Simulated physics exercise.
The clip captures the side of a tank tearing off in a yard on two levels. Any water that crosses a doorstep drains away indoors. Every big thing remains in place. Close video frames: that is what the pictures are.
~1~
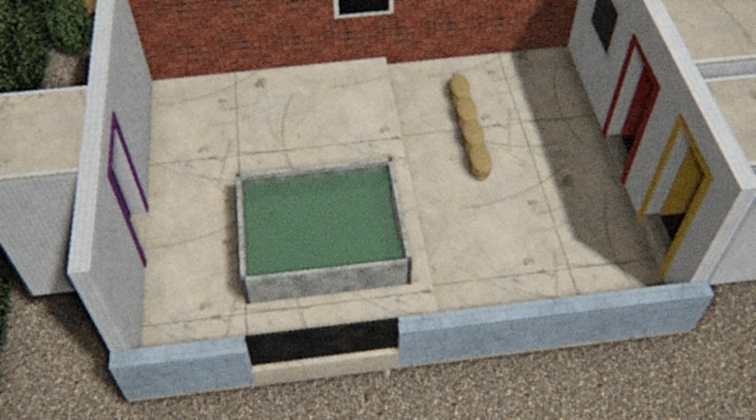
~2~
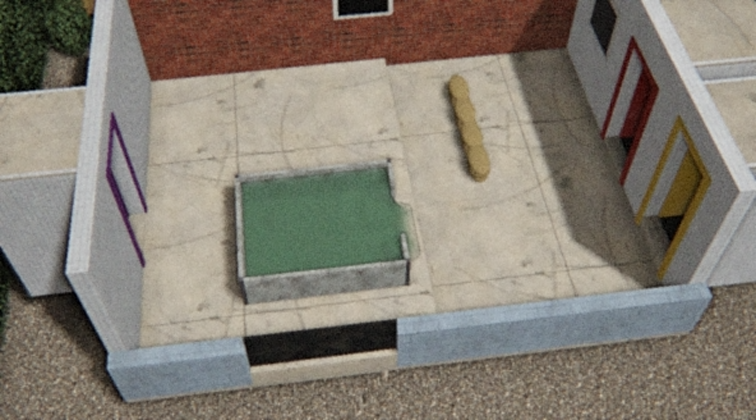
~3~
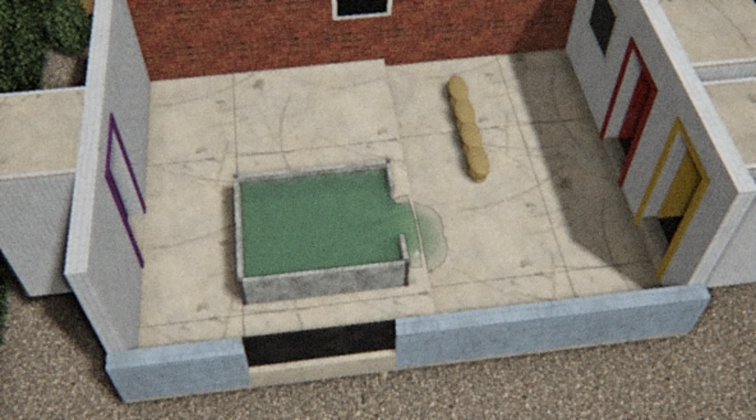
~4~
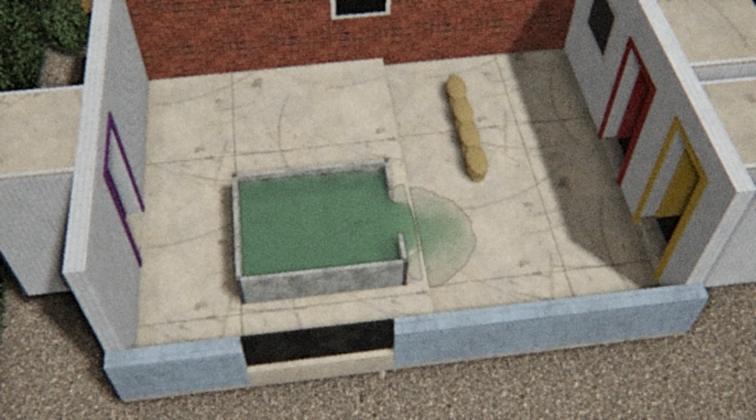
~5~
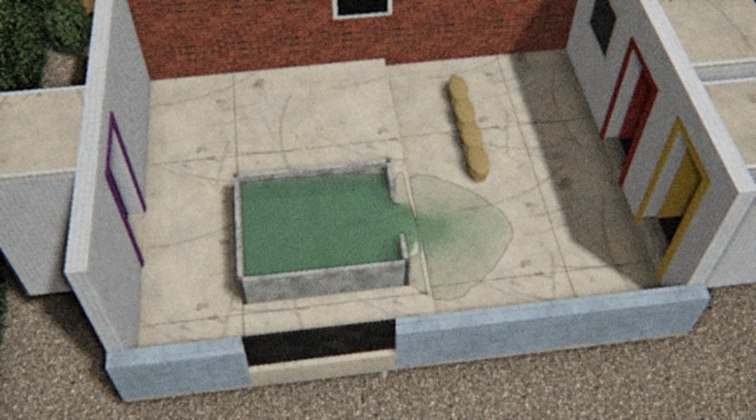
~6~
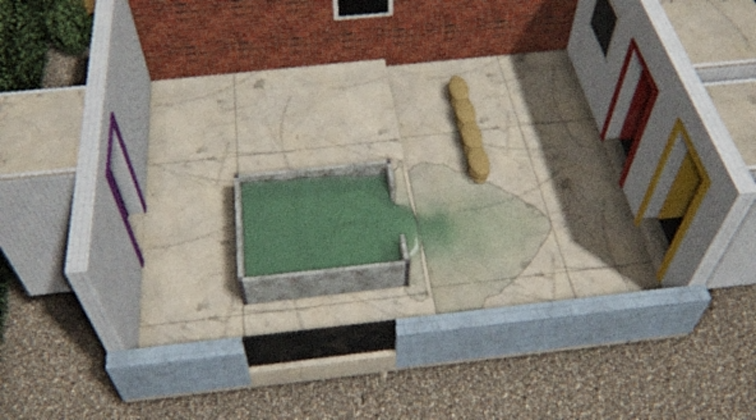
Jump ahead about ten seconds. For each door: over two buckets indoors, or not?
One by one: The purple door will keep to two buckets; the red door will go over two buckets; the yellow door will keep to two buckets.
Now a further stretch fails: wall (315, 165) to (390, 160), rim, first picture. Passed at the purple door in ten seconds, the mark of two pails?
Door purple: It stays beneath the limit.
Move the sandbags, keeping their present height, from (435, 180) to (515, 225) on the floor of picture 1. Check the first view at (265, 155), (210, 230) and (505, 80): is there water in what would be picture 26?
First point still bare, second still bare, third still bare.
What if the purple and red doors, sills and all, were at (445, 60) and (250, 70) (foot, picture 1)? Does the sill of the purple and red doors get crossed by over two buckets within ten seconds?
I'd expect the purple door crosses the line, and the red door remains short of it too.
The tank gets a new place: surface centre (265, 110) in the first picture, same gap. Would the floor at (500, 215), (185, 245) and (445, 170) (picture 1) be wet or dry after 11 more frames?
Spot by spot, in the order asked: Swamped, untouched, swamped.
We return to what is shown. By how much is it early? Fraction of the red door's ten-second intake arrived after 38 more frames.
About 85 per cent.
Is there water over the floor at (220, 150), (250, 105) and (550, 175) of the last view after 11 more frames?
Point by point: Not yet wet, not yet wet, inundated.
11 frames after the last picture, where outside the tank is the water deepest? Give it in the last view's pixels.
Answer: (662, 313).
A moment on, water covers 25 % of the floor; the purple door not reached, the red door not reached, the yellow door wet at the sill, nothing in.
Next, water covers 30 % of the floor; the purple door not reached, the red door under two buckets in, the yellow door wet at the sill, nothing in.
Then, water covers 40 % of the floor; the purple door not reached, the red door over two buckets in, the yellow door wet at the sill, nothing in.
Later, water covers 45 % of the floor; the purple door not reached, the red door far over two buckets in, the yellow door wet at the sill, nothing in.
In the end, water covers 50 % of the floor; the purple door not reached, the red door far over two buckets in, the yellow door wet at the sill, nothing in.
